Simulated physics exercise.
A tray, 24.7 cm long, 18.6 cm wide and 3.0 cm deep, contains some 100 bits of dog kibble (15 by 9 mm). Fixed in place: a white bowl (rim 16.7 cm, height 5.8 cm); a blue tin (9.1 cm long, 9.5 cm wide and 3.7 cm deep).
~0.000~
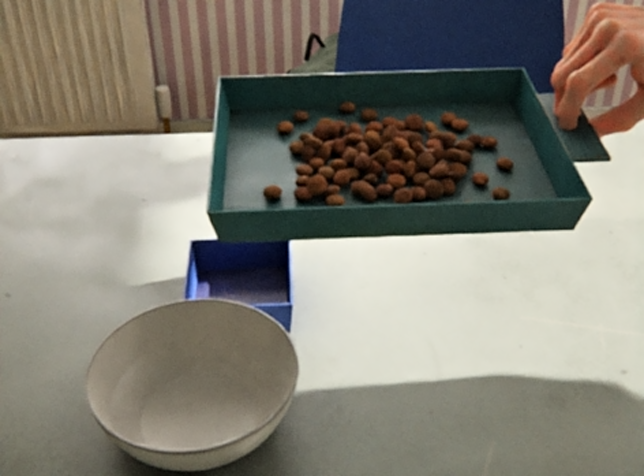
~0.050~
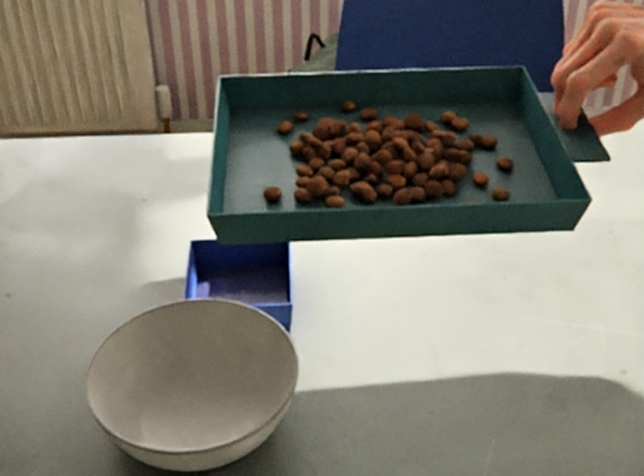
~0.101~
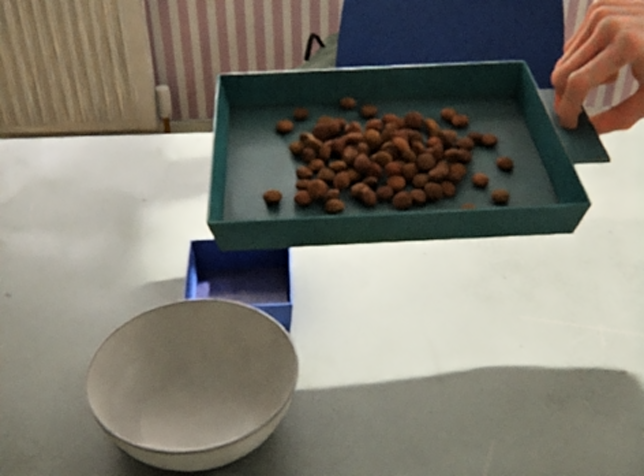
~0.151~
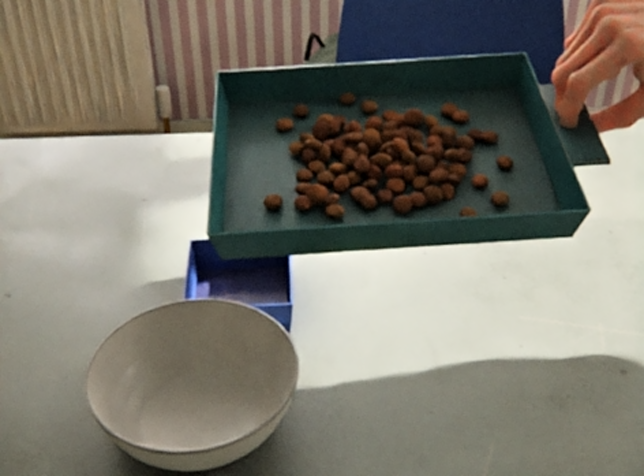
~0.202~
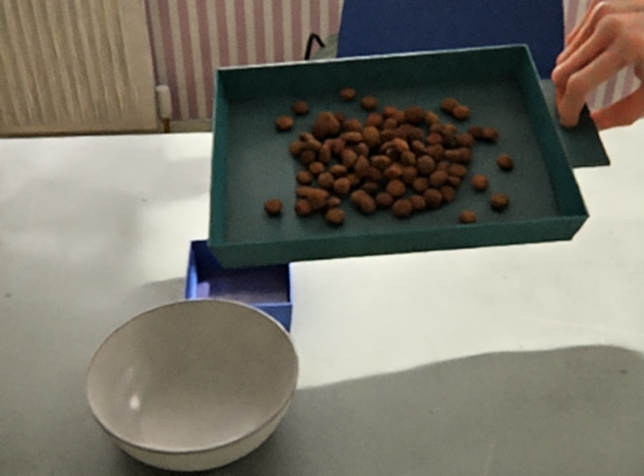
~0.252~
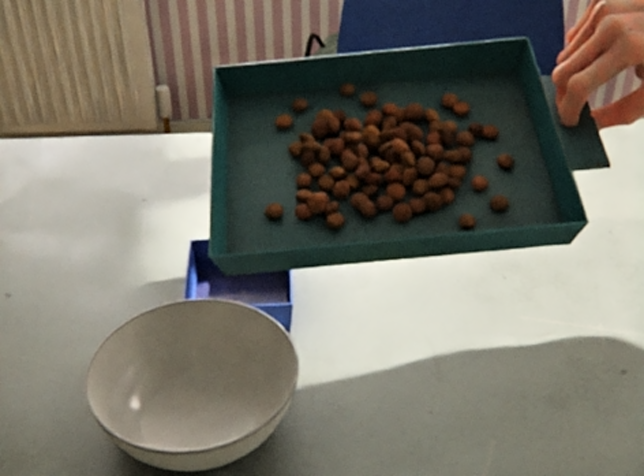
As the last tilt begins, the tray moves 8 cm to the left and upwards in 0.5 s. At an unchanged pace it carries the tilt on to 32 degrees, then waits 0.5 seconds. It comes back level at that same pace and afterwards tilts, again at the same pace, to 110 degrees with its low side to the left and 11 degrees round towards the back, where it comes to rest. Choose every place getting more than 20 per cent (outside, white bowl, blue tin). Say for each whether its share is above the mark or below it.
Outside everything: Above the mark; white bowl: Above the mark; blue tin: Below the mark.
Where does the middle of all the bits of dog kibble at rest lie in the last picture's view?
I'd say close to (256, 349).
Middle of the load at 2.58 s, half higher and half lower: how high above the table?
Median height reading: Approx. 14 cm.
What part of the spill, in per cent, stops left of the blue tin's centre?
Around 0 percent of the spill.
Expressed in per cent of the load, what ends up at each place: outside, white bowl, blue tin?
In per cent: Outside 50, white bowl 40 and blue tin 15.
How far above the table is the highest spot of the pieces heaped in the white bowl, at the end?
It reaches around 2.0 cm above the table.
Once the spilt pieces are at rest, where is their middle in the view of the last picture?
Roughly at pixel (309, 337).
Then, at 1.15 s, tilt 27 degrees; tray 100 %; middle of all pieces on or above the table near (366, 223).
Then, at 1.90 s, tilt 22 degrees; tray 100 %; middle of all pieces on or above the table near (296, 166).
After 2.58 s, tilt 75 degrees; tray 90 %; middle of all pieces on or above the table near (245, 246).
Then, at 3.24 s, tilt 110 degrees; outside 40 %, blue tin 15 %, white bowl 40 %, in the air 5 %; middle of all pieces on or above the table near (266, 345).
By 3.9 s all is still; outside 50 %, blue tin 15 %, tray 0 %, white bowl 40 %.
